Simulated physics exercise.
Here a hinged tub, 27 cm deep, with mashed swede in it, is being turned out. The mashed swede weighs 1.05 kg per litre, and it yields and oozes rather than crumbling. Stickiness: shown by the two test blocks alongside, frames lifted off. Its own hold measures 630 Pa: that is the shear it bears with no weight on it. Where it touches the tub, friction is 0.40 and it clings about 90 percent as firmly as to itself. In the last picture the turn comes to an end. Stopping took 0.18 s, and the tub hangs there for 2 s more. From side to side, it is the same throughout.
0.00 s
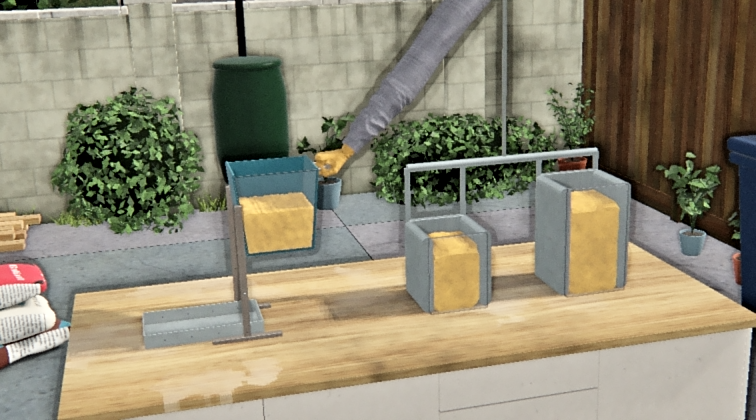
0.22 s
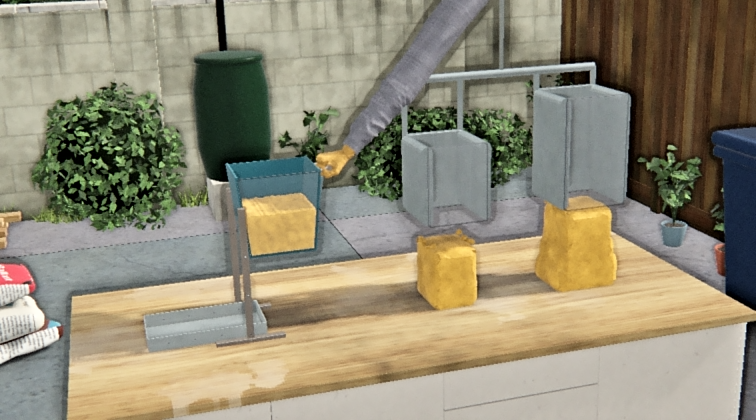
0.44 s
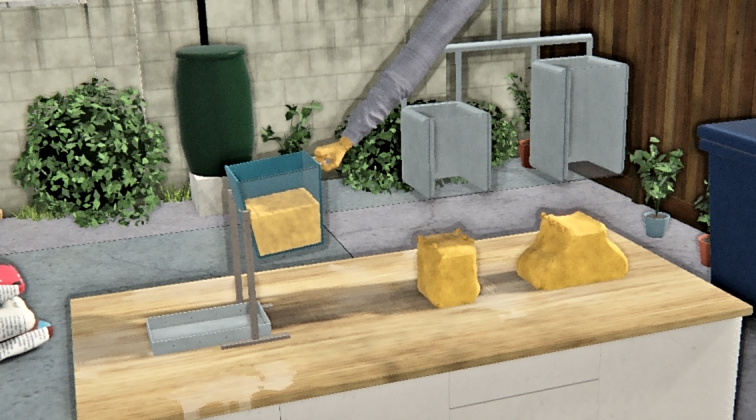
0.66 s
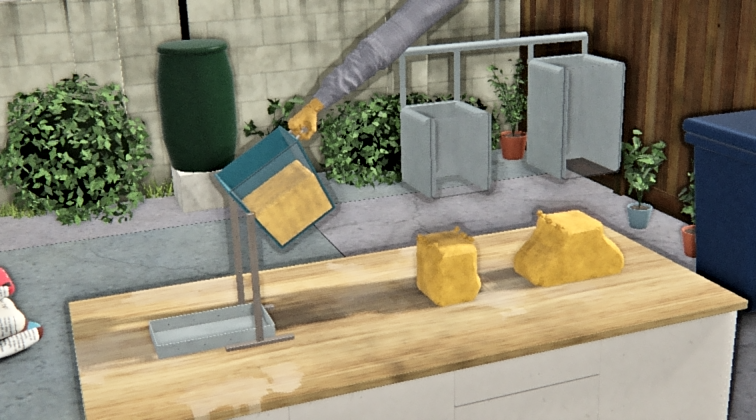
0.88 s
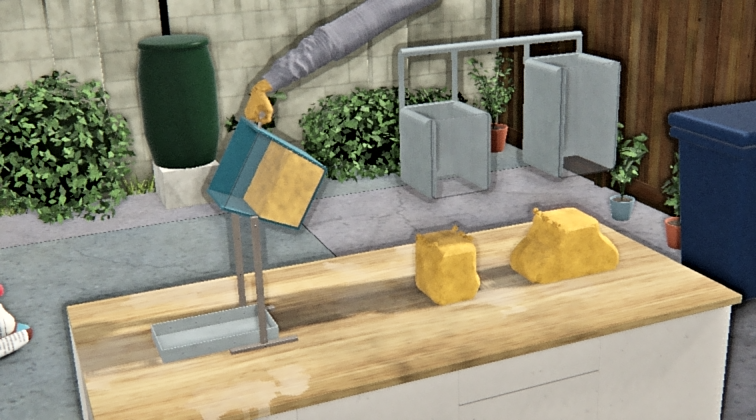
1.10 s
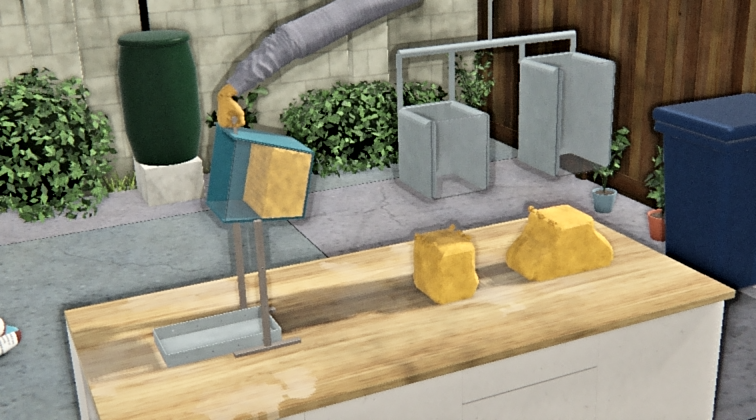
Grey moulds lifting off two mash blocks, the right one slumping, then a gloved hand tilting a blue tub of mash leftward.
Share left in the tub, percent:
100 %.
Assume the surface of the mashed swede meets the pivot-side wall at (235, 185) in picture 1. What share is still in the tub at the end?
I'd put it close to 100 in a hundred.
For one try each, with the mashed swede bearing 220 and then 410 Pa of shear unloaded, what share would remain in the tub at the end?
100 %, then 100 %.
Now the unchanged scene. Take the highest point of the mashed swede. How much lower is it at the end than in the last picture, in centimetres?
0 cm.
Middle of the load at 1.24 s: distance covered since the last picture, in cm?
Around 0 centimetres.
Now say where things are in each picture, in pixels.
Handle-side rim at (316, 169), tilt 0 degrees; crest of the mashed swede at (310, 208); block heights 23 cm, 35 cm (left to right), in the first picture.
Handle-side rim at (318, 171), tilt 0 degrees; crest of the mashed swede at (313, 209); block heights 23 cm, 31 cm (left to right), in the second picture.
Handle-side rim at (318, 166), tilt 5 degrees; crest of the mashed swede at (315, 205); block heights 22 cm, 23 cm (left to right), in the third picture.
Handle-side rim at (296, 141), tilt 31 degrees; crest of the mashed swede at (311, 176); block heights 22 cm, 23 cm (left to right), in the fourth picture.
Handle-side rim at (258, 132), tilt 60 degrees; crest of the mashed swede at (293, 153); block heights 22 cm, 23 cm (left to right), in the fifth picture.
Handle-side rim at (235, 140), tilt 77 degrees; crest of the mashed swede at (277, 150); block heights 22 cm, 23 cm (left to right), in the sixth picture.
After 1.24 s, the tub is at 77 degrees and holds 100 %.
After 1.41 s, the tub is at 77 degrees and holds 100 %.
After 1.58 s, the tub is at 77 degrees and holds 100 %.
After 1.75 s, the tub is at 77 degrees and holds 100 %.
After 3.10 s, the tub is at 77 degrees and holds 100 %.
